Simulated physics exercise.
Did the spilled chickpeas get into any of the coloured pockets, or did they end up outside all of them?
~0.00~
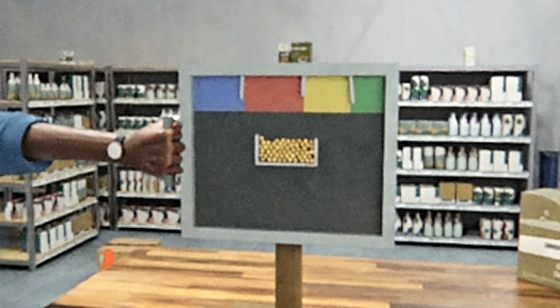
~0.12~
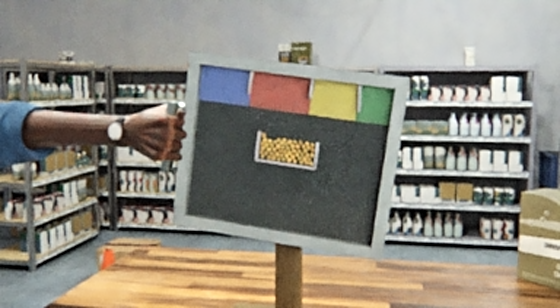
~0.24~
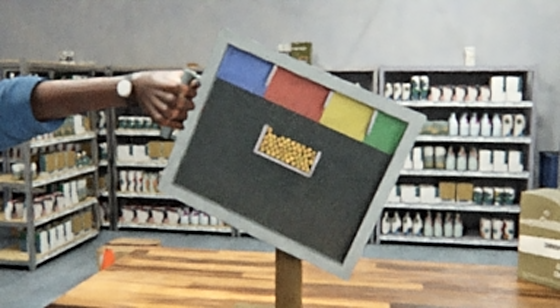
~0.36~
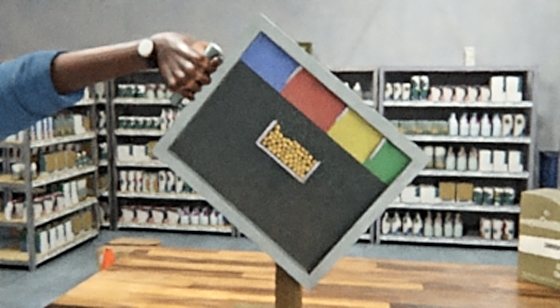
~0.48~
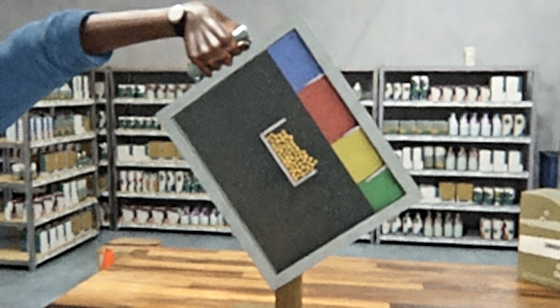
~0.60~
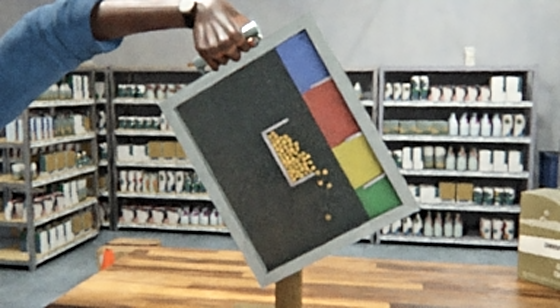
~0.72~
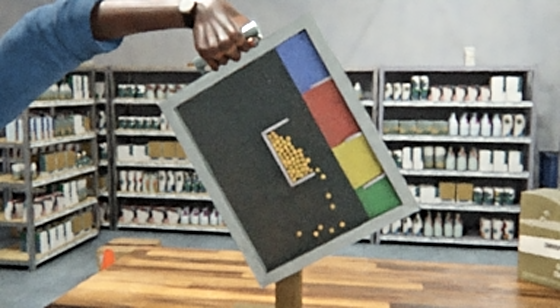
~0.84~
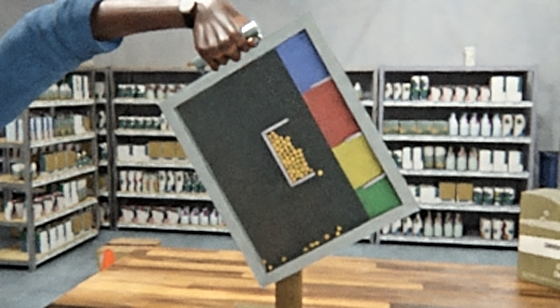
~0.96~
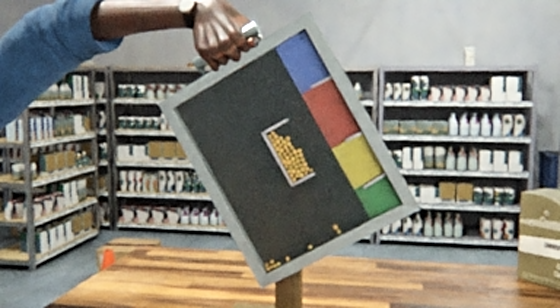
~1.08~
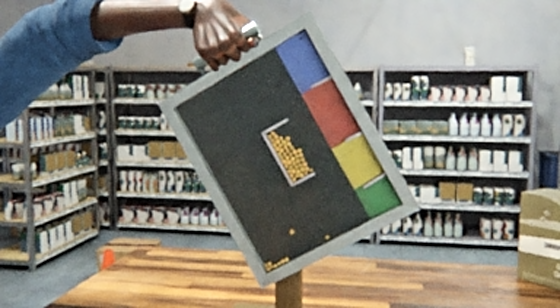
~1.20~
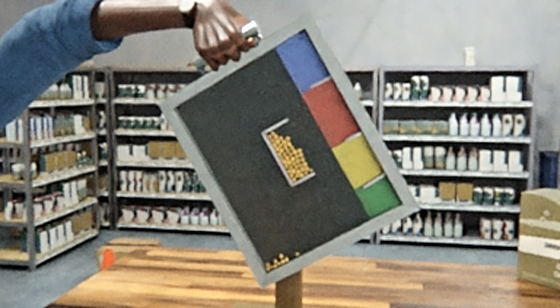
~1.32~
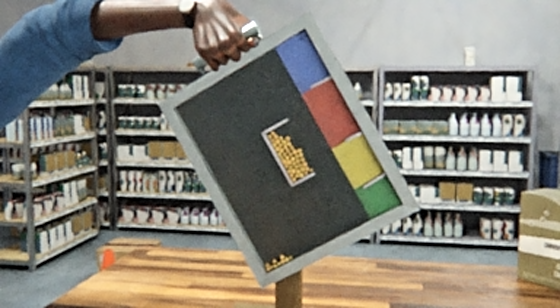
They ended up outside all of them. The ones that spilled dropped to the bottom corner of the dark area, and the red, blue, green and yellow pockets were left empty.
